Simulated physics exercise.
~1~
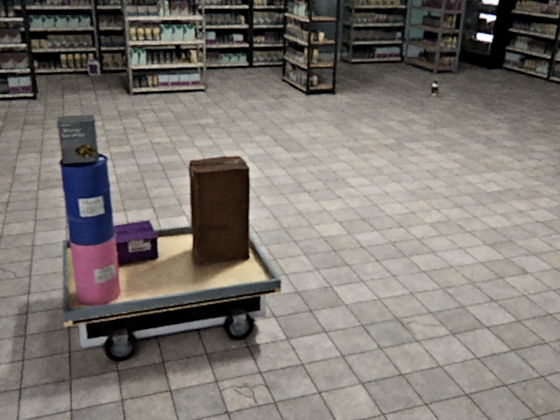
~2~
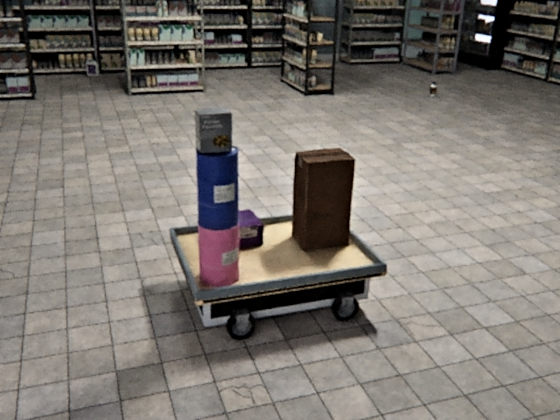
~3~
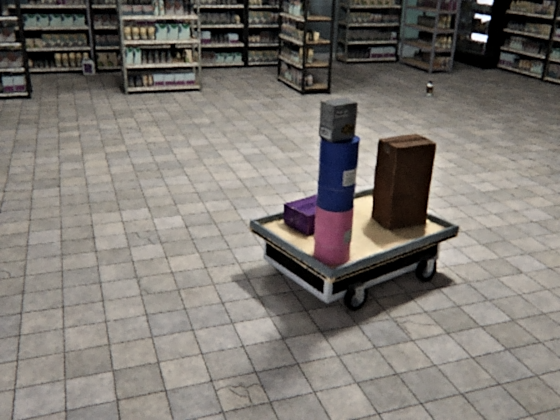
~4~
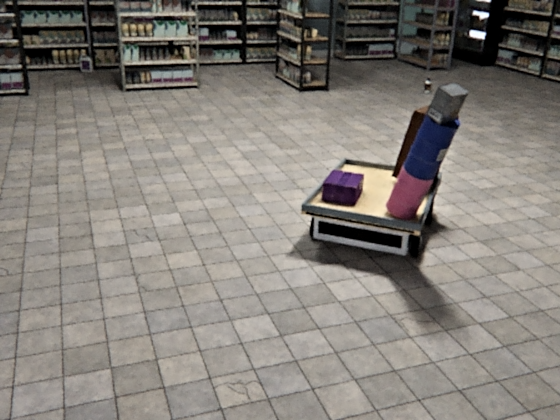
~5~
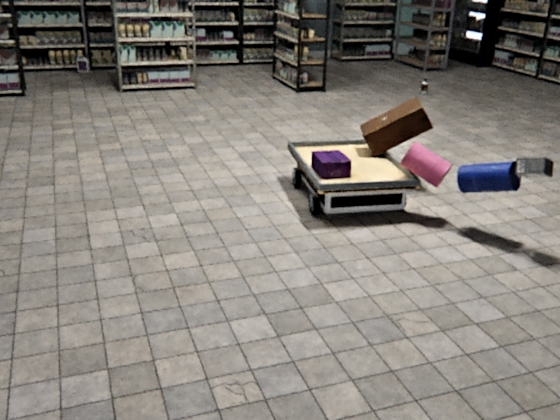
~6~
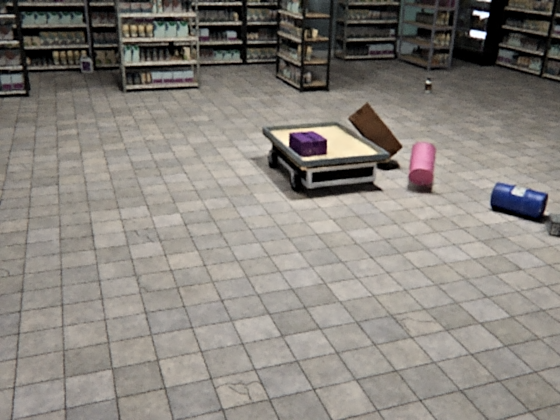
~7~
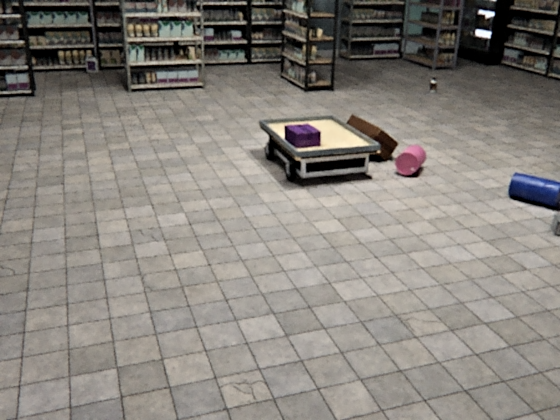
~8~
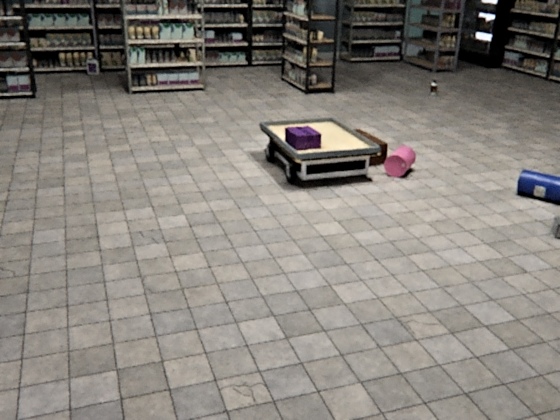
A loaded cart rolls right, swings away and stops, spilling everything except the purple box.
